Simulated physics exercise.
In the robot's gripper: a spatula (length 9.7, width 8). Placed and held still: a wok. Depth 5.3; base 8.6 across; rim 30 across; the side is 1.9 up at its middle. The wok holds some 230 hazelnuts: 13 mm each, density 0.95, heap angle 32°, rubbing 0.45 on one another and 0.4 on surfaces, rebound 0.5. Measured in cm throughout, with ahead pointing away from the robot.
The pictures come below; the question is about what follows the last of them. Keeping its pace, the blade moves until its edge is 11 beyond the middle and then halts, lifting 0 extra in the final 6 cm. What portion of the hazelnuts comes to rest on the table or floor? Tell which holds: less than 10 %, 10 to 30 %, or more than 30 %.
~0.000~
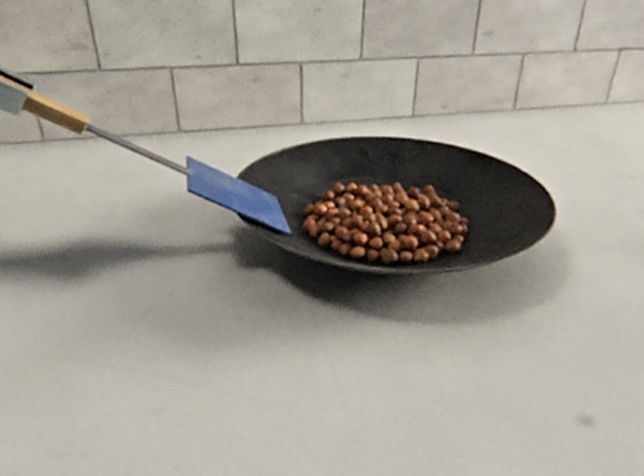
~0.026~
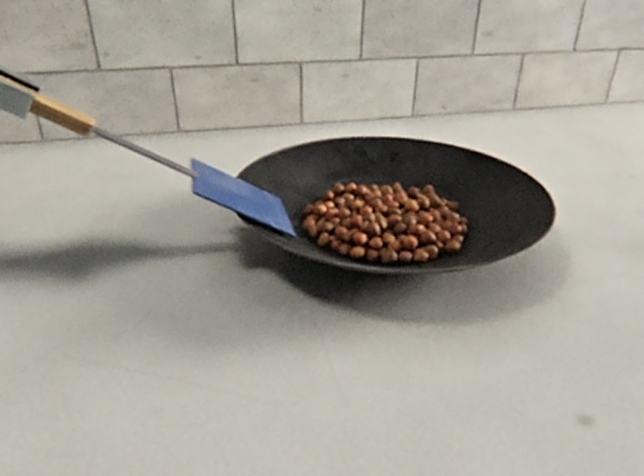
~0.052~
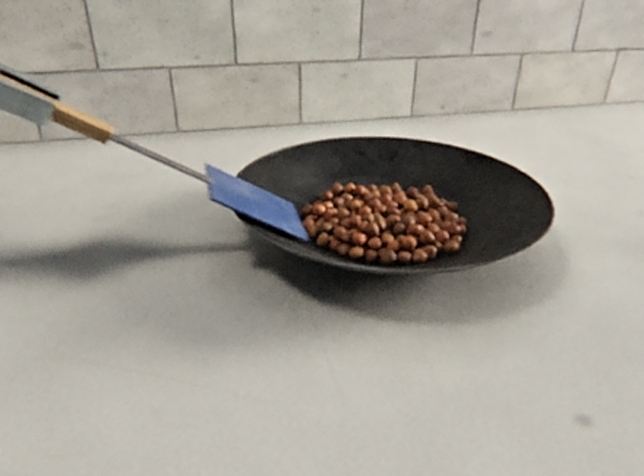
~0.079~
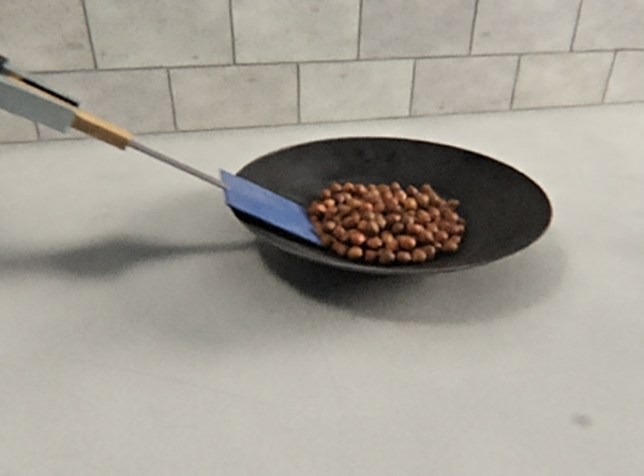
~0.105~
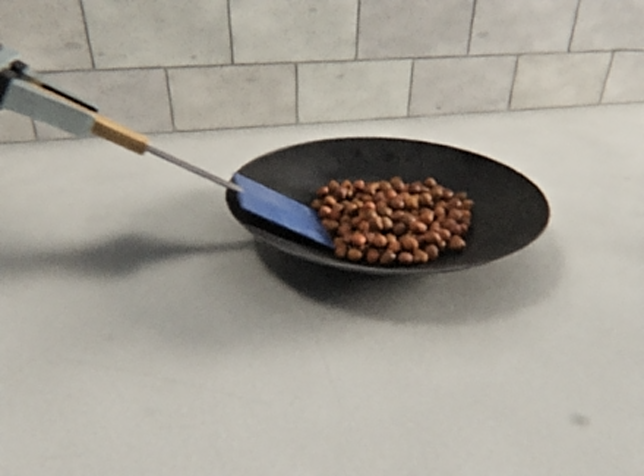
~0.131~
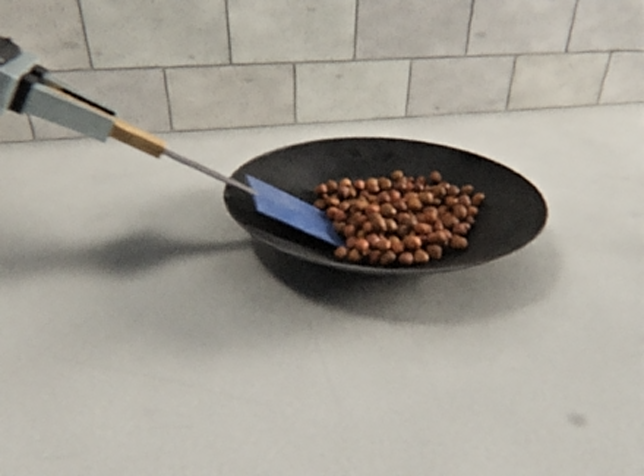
What holds is 10 to 30 %.
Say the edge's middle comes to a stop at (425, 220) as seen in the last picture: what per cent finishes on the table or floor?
0 %.
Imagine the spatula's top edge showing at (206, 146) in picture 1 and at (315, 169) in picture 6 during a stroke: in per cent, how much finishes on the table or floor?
Around 45 per cent finishes there.
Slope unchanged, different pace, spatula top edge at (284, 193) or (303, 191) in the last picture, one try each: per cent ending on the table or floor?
Roughly 35 and 45 percent.
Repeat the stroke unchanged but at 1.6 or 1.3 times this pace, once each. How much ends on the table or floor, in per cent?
About 40 and 30 per cent.
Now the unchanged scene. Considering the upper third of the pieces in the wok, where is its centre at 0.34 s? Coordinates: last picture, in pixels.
It is centred close to (483, 183).
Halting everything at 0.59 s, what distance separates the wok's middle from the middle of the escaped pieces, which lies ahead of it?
It sits close to 20 cm ahead of the middle.
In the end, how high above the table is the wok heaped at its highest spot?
7.0 cm.
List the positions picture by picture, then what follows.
In the first frame, spatula top edge at (187, 172), sloping 32°; upper third of the load around (389, 217), from x 310 to 460, top at y 190; 228 in the wok.
In the second frame, spatula top edge at (192, 174), sloping 32°; upper third of the load around (389, 217), from x 310 to 460, top at y 190.
In the third frame, spatula top edge at (208, 180), sloping 32°; upper third of the load around (388, 217), from x 310 to 460, top at y 190.
In the fourth frame, spatula top edge at (223, 185), sloping 32°; upper third of the load around (386, 216), from x 310 to 460, top at y 190.
In the fifth frame, spatula top edge at (238, 189), sloping 32°; upper third of the load around (399, 208), from x 320 to 465, top at y 180.
In the sixth frame, spatula top edge at (252, 192), sloping 32°; upper third of the load around (410, 205), from x 320 to 480, top at y 175; 228 in the wok.
By 0.23 s, sloping 32°, highest piece 5 above the table; 228 in the wok.
By 0.34 s, sloping 32°, highest piece 7 above the table; 228 in the wok.
By 0.59 s, sloping 32°, highest piece 7 above the table; 186 in the wok, 39 on the table or floor, 3 on the blade or in flight.
By 1.64 s, sloping 32°, highest piece 7 above the table; 184 in the wok, 44 on the table or floor.
Final count, 184 in the wok, 44 on the table or floor. That is 19 % on the table or floor.
